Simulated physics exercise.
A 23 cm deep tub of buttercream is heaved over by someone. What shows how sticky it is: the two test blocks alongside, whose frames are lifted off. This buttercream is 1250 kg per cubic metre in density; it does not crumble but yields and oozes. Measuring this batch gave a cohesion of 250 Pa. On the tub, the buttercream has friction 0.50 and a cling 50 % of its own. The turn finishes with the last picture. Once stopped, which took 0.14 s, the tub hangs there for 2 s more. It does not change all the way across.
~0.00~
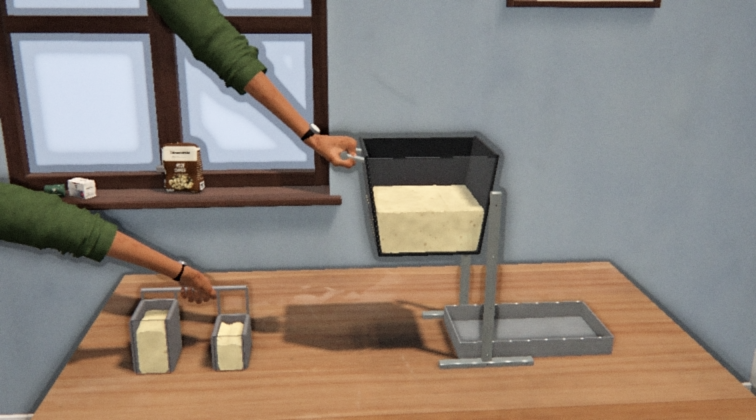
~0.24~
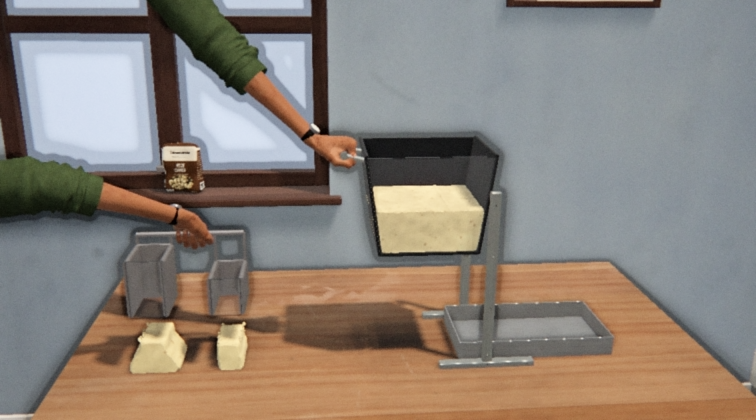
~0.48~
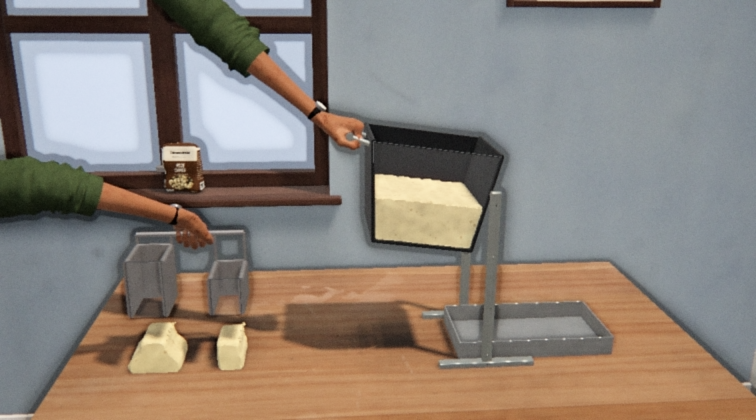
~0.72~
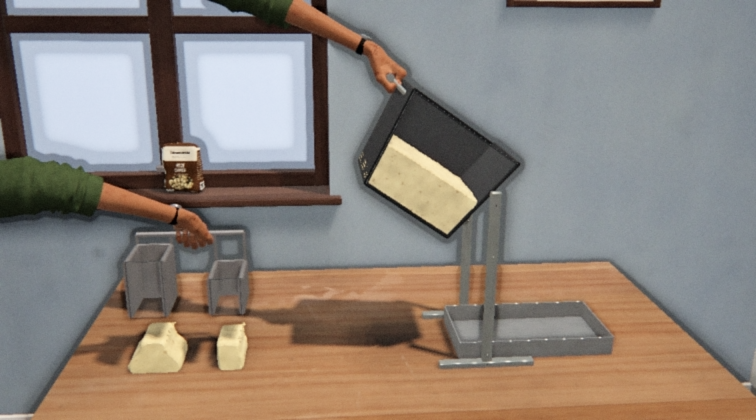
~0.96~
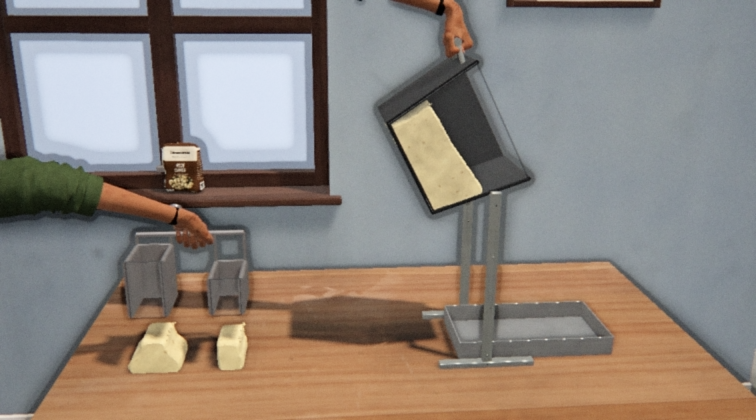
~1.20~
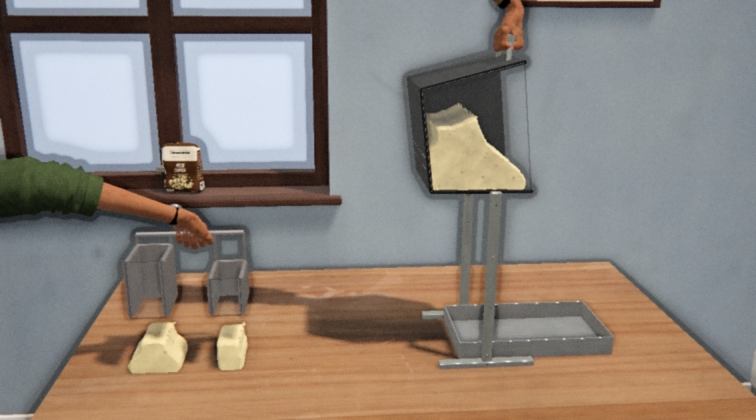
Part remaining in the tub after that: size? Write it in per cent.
Close to 63 %.
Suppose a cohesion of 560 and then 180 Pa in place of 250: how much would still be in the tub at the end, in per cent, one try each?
Result: 100 % for the first case, 50 % for the second.
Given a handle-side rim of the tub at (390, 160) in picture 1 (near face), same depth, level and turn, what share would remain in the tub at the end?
Some 90 per cent, I reckon.
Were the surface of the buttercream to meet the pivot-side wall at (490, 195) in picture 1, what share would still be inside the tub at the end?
45 %.
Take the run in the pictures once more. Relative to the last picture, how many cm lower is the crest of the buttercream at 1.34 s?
Roughly 5 cm.
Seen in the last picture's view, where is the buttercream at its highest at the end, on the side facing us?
The highest point sits at around (478, 158).
After 1.34 s, the tub is at 83 degrees and holds 90 %.
After 1.51 s, the tub is at 83 degrees and holds 71 %.
After 1.68 s, the tub is at 83 degrees and holds 64 %.
After 1.85 s, the tub is at 83 degrees and holds 64 %.
After 3.20 s, the tub is at 83 degrees and holds 63 %.
